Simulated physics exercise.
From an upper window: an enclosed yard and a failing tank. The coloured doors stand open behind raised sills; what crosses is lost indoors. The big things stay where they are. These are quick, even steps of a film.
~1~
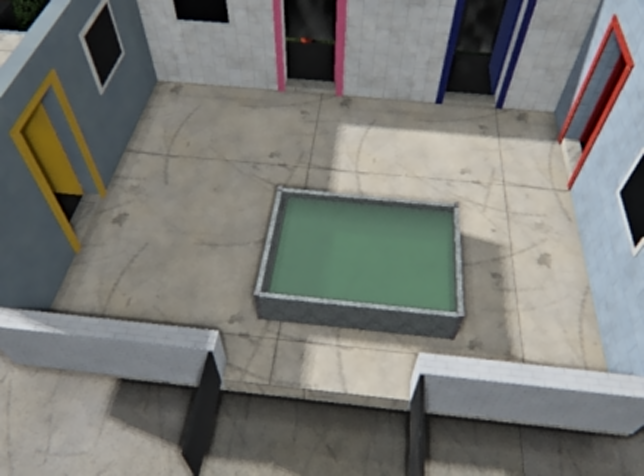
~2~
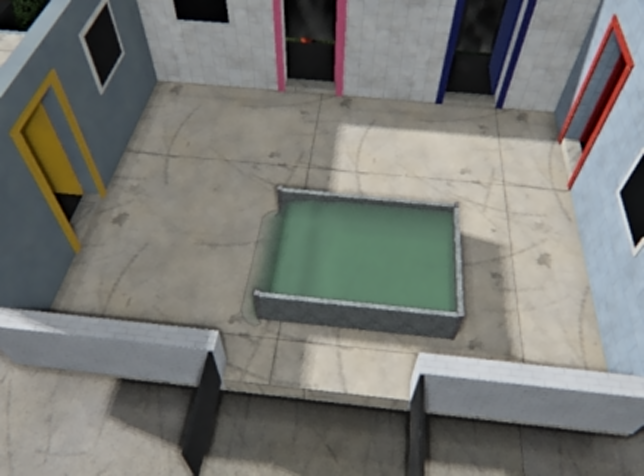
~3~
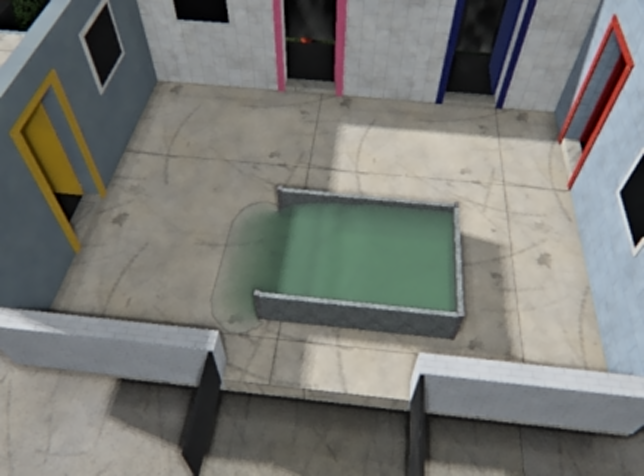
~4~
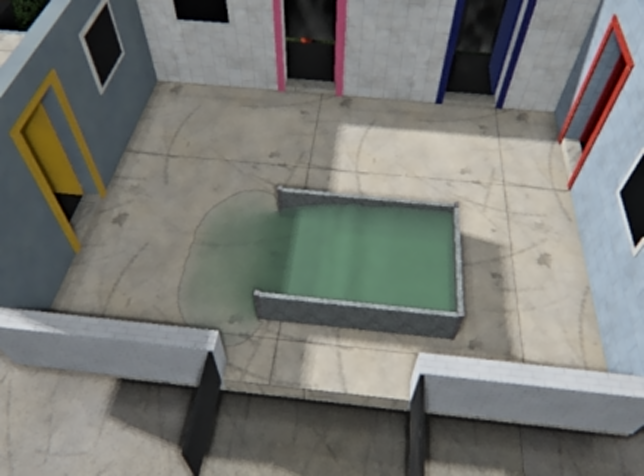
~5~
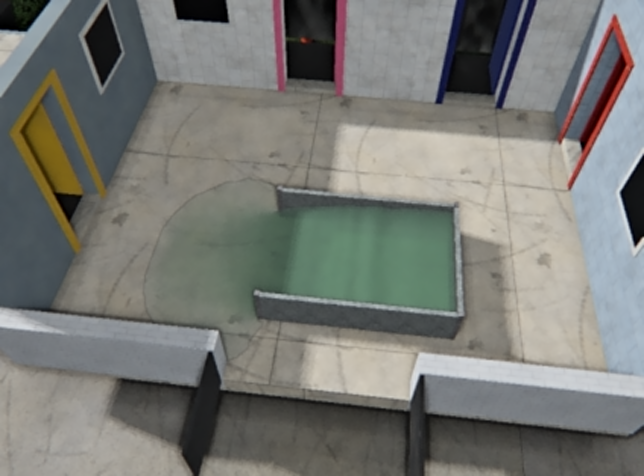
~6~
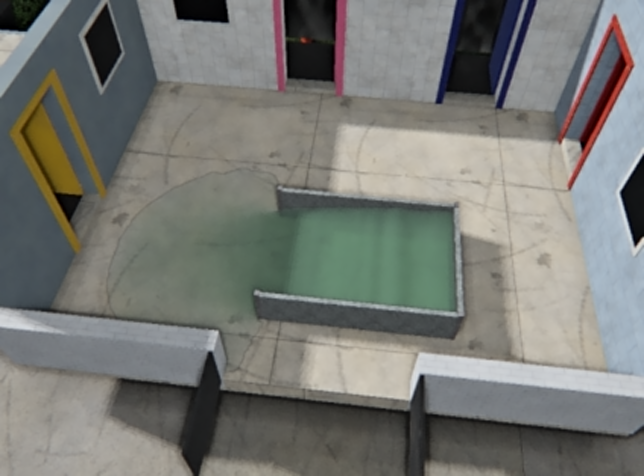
At the start, a rectangular tank of green water sits whole and still in a walled yard with yellow, pink, blue and red doorways. Its left side gives way and water pours out through the gap, then spreads leftward across the paved floor in a widening, thinning rounded sheet toward the yellow-doorway side.
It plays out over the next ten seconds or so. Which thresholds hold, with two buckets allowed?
One by one: The pink door holds within the limit; the blue door holds within the limit; the yellow door floods; the red door holds within the limit.
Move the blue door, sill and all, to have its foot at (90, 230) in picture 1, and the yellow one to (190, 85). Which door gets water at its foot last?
The red-painted one.
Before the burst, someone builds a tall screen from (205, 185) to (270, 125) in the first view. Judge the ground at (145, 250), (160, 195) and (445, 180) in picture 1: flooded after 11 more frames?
In turn: Wet, flooded, clear.
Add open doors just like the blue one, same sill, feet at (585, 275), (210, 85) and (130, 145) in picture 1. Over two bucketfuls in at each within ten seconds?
As listed: Lets less in, lets more in, floods.
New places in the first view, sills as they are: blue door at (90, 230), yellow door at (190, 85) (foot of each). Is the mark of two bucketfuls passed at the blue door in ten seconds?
One by one: Blue door takes more.
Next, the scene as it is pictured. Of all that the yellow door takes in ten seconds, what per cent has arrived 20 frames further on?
Some 80 per cent.
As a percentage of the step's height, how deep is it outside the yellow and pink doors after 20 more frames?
In turn 210 and 0 per cent.
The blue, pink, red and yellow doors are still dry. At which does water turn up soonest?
That is the yellow one.
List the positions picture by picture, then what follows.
The water tank at (363, 251) is whole and still, in the first frame.
Water pours out at (274, 257) and has run to (253, 318), in the second frame.
The front is at (232, 325), out from the gap at (274, 258), in the third frame.
The front is at (198, 325), out from the gap at (274, 258), in the fourth frame.
Water pours out at (274, 258) and has run to (156, 308), in the fifth frame.
The front is at (128, 237), out from the gap at (274, 258), in the sixth frame.
A moment on, water covers 25 % of the floor; the pink door not reached, the blue door not reached, the yellow door under two buckets in, the red door not reached.
Next, water covers 30 % of the floor; the pink door not reached, the blue door not reached, the yellow door over two buckets in, the red door not reached.
Then, water covers 35 % of the floor; the pink door not reached, the blue door not reached, the yellow door far over two buckets in, the red door not reached.
Later, water covers 60 % of the floor; the pink door wet at the sill, nothing in, the blue door wet at the sill, nothing in, the yellow door far over two buckets in, the red door not reached.
In the end, water covers 90 % of the floor; the pink door wet at the sill, nothing in, the blue door wet at the sill, nothing in, the yellow door far over two buckets in, the red door wet at the sill, nothing in.
